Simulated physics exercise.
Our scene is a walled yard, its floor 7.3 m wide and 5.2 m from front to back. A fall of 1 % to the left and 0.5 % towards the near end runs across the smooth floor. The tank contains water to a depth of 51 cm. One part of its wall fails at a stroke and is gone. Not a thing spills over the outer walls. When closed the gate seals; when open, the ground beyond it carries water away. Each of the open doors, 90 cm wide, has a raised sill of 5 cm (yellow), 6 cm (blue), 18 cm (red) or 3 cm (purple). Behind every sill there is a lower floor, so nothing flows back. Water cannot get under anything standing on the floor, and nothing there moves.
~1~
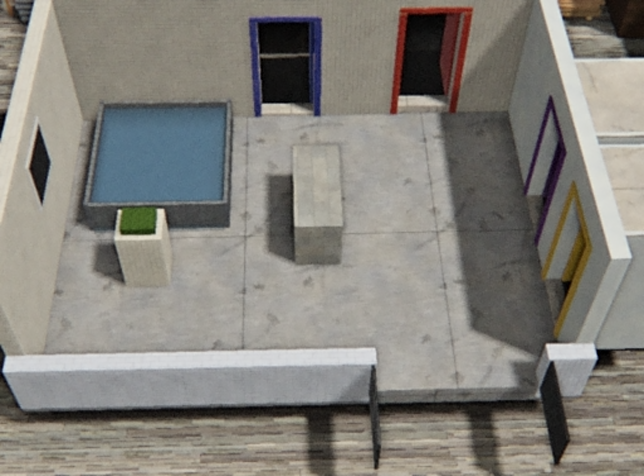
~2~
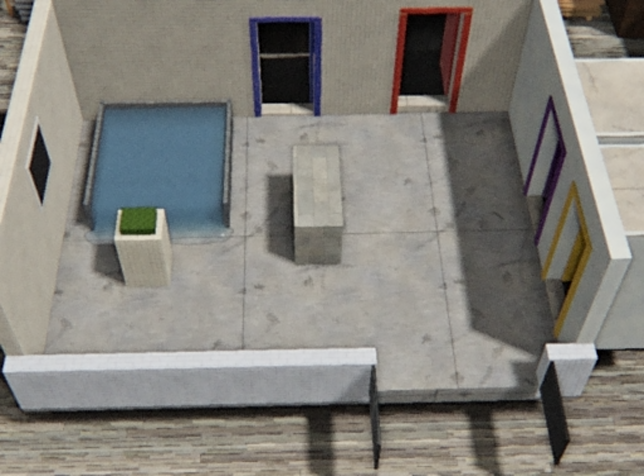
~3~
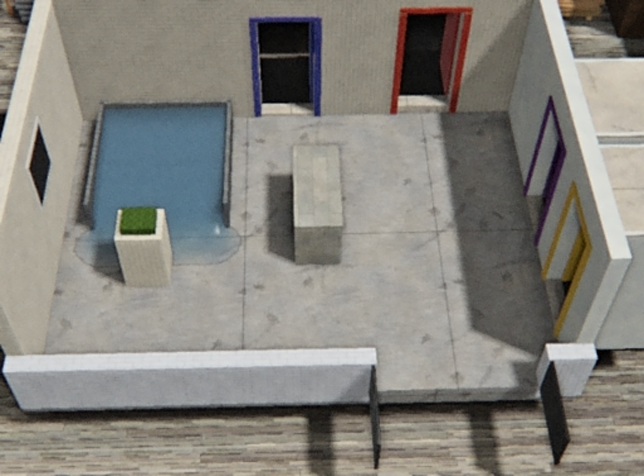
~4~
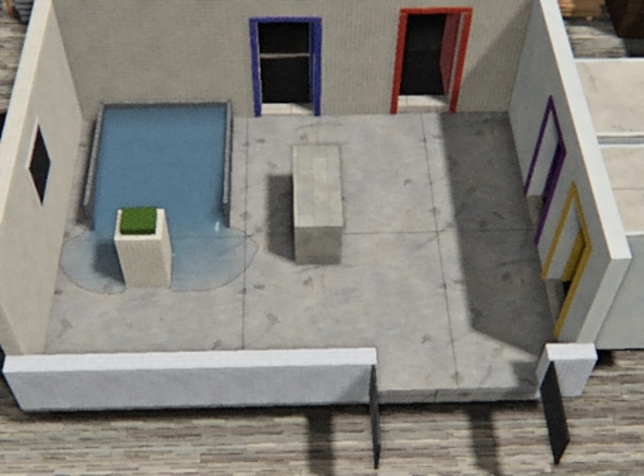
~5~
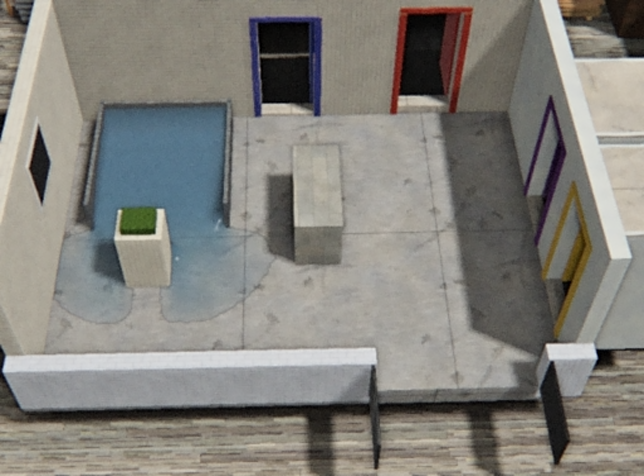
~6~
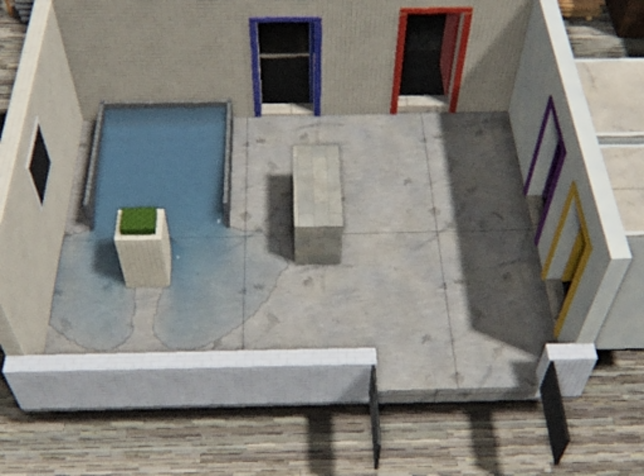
To begin with, a raised tank of blue water stands still in the back left corner of a walled yard. Its near wall vanishes and water pours out around a pale, green-topped block. The shallow sheet then spreads forward and sideways, parting into two lobes that creep closer to the low front wall.
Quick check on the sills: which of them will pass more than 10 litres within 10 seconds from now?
At the end, at the yellow door I expect the water to rise above the limit, at the blue door I expect the water to hold within the limit, at the red door I expect the water to hold within the limit, at the purple door I expect the water to rise above the limit.
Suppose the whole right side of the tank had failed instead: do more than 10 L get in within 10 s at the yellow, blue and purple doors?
Result: Yellow limit not passed, blue limit passed, purple limit passed.
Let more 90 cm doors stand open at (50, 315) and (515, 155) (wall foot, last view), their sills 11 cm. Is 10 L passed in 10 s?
So the first one exceeds it, while the second one doesn't reach it.
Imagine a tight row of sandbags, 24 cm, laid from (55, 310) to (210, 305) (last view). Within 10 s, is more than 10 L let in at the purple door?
At purple, compared with that limit: Limit not reached.
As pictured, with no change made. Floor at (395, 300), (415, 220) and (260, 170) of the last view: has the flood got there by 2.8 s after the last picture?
Respectively: Got hit, was missed, was missed.
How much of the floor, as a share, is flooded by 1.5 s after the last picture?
35 %.
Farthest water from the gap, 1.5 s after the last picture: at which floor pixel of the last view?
Location: Approx. (414, 374) in the last view.
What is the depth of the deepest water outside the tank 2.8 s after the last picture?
It gets to some 24 cm.
Then, 0.7 s after the last picture water covers 25 % of the floor and is deepest (44 cm) near (39, 384); yellow door not reached, blue door not reached, red door not reached, purple door not reached.
Then, 1.5 s after the last picture water covers 35 % of the floor and is deepest (36 cm) near (52, 384); yellow door not reached, blue door not reached, red door not reached, purple door not reached.
Then, 2.8 s after the last picture water covers 50 % of the floor and is deepest (24 cm) near (39, 384); yellow door not reached, blue door not reached, red door not reached, purple door not reached.
Then, 5.3 s after the last picture water covers 75 % of the floor and is deepest (14 cm) near (525, 286); yellow door 13 cm at the sill, 32 L in, blue door 2 cm at the sill, 0 L in, red door not reached, purple door 8 cm at the sill, 1 L in.
Then, 9.3 s after the last picture water covers 95 % of the floor and is deepest (10 cm) near (39, 384); yellow door 5 cm at the sill, 65 L in, blue door 4 cm at the sill, 3 L in, red door 5 cm at the sill, 0 L in, purple door 4 cm at the sill, 19 L in.
